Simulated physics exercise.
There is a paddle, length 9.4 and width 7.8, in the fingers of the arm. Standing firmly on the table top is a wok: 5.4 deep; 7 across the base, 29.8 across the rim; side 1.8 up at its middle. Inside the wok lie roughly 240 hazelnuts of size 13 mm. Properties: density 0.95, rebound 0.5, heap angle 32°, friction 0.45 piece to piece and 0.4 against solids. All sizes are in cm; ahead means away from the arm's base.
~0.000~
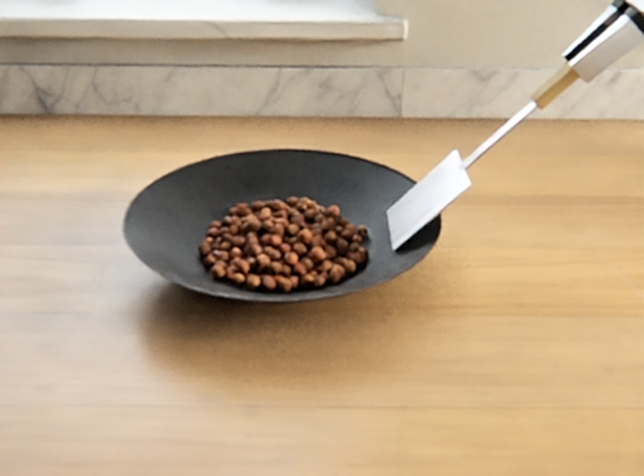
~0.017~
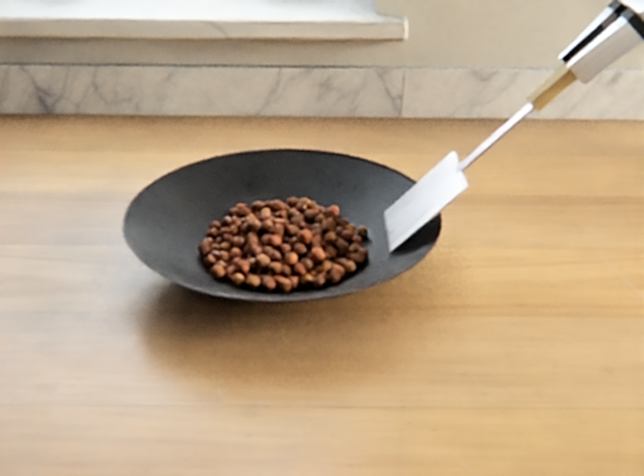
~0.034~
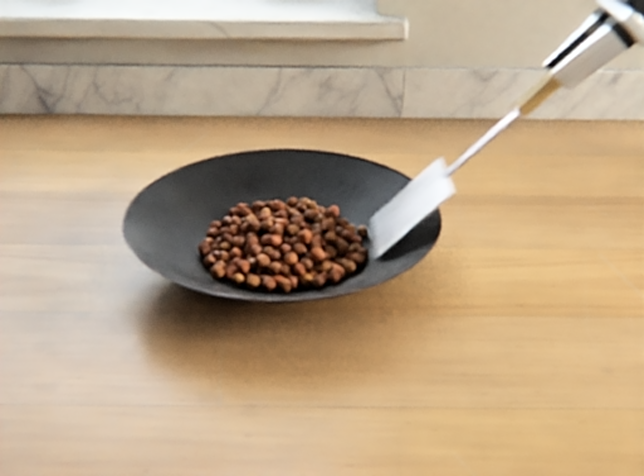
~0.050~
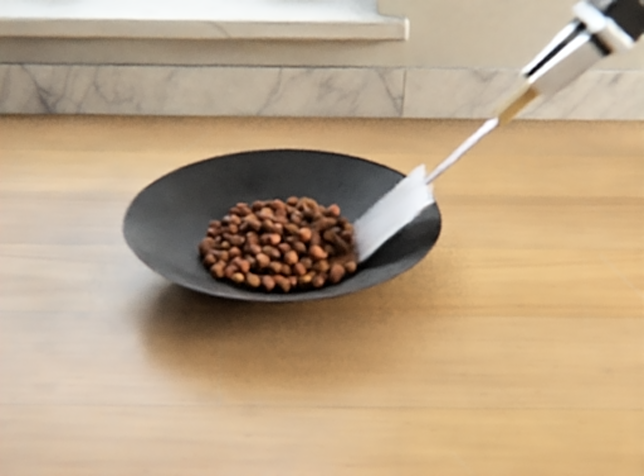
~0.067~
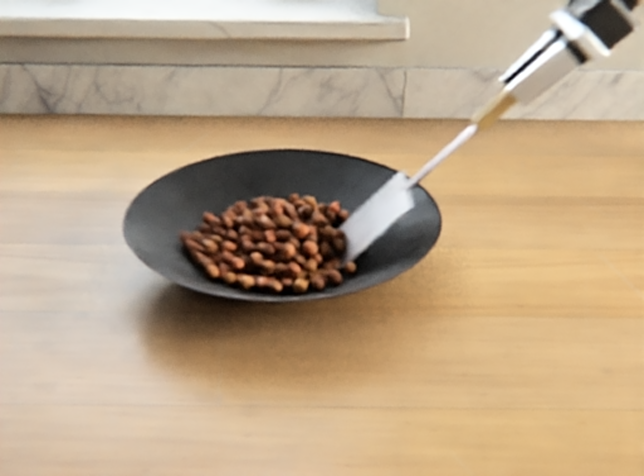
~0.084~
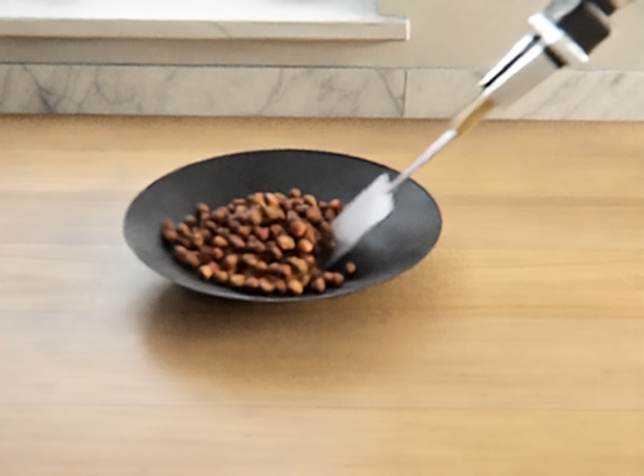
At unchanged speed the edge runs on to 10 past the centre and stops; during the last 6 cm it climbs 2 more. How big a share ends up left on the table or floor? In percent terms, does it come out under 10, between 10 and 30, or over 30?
It comes out over 30 %.
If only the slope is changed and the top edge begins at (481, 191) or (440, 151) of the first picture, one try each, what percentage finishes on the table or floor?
About 40% and 50%.
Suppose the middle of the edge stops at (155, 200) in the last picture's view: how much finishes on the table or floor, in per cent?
I'd estimate about 45 per cent.
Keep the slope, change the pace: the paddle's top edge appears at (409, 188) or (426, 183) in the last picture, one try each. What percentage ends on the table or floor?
First try around 35 %, second try around 20 %.
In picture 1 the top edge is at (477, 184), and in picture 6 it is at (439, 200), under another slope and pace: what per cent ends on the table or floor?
Roughly 15 percent ends up there.
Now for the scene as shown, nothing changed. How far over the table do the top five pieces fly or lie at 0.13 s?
7 cm.
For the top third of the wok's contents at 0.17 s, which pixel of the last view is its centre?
(193, 219).
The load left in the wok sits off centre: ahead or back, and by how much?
3.5 cm ahead.
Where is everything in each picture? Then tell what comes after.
Paddle top edge at (463, 167), sloping 47°; upper third of the load around (283, 232), from x 205 to 360, top at y 200; 245 in the wok, in the first picture.
Paddle top edge at (461, 168), sloping 47°; upper third of the load around (283, 231), from x 205 to 360, top at y 200, in the second picture.
Paddle top edge at (447, 174), sloping 47°; upper third of the load around (283, 231), from x 205 to 365, top at y 200, in the third picture.
Paddle top edge at (427, 182), sloping 47°; upper third of the load around (284, 231), from x 205 to 350, top at y 200, in the fourth picture.
Paddle top edge at (407, 188), sloping 47°; upper third of the load around (277, 231), from x 185 to 350, top at y 200, in the fifth picture.
Paddle top edge at (387, 192), sloping 47°; upper third of the load around (267, 229), from x 170 to 350, top at y 195; 245 in the wok, in the sixth picture.
By 0.13 s, sloping 47°, highest piece 8 above the table; 245 in the wok.
By 0.17 s, sloping 47°, highest piece 8 above the table; 241 in the wok, 4 on the blade or in flight.
By 0.39 s, sloping 47°, highest piece 10 above the table; 132 in the wok, 89 on the table or floor, 24 on the blade or in flight.
By 1.44 s, sloping 47°, highest piece 4 above the table; 132 in the wok, 113 on the table or floor.
Final count, 132 in the wok, 113 on the table or floor. That is 46 % on the table or floor.
